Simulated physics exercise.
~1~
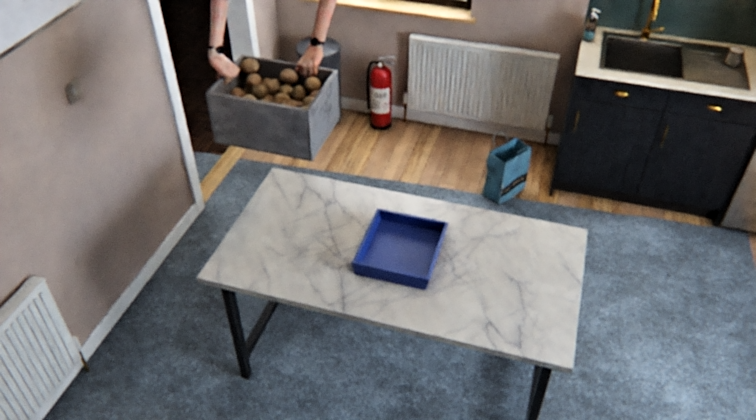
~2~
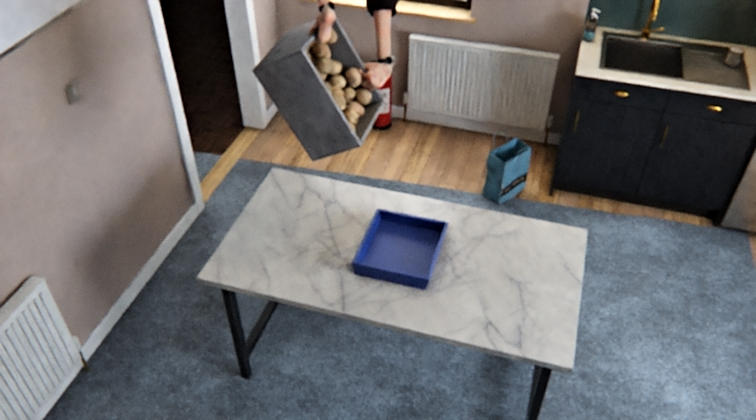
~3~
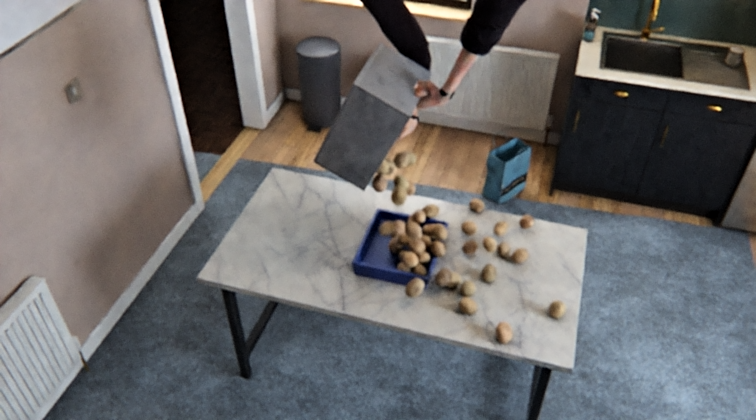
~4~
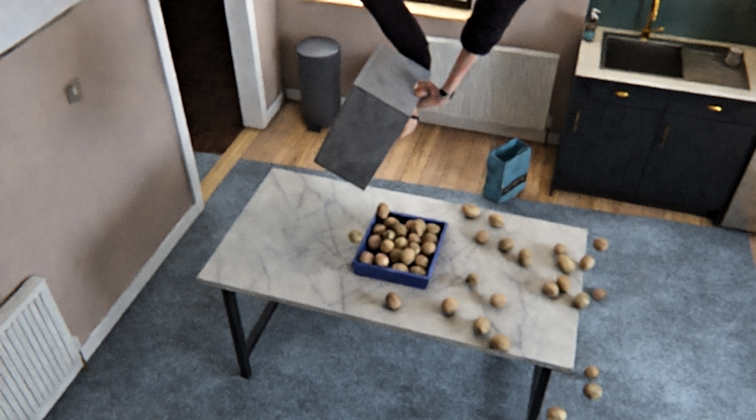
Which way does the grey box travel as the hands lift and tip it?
The grey box moves to the right as the hands lift and tip it.
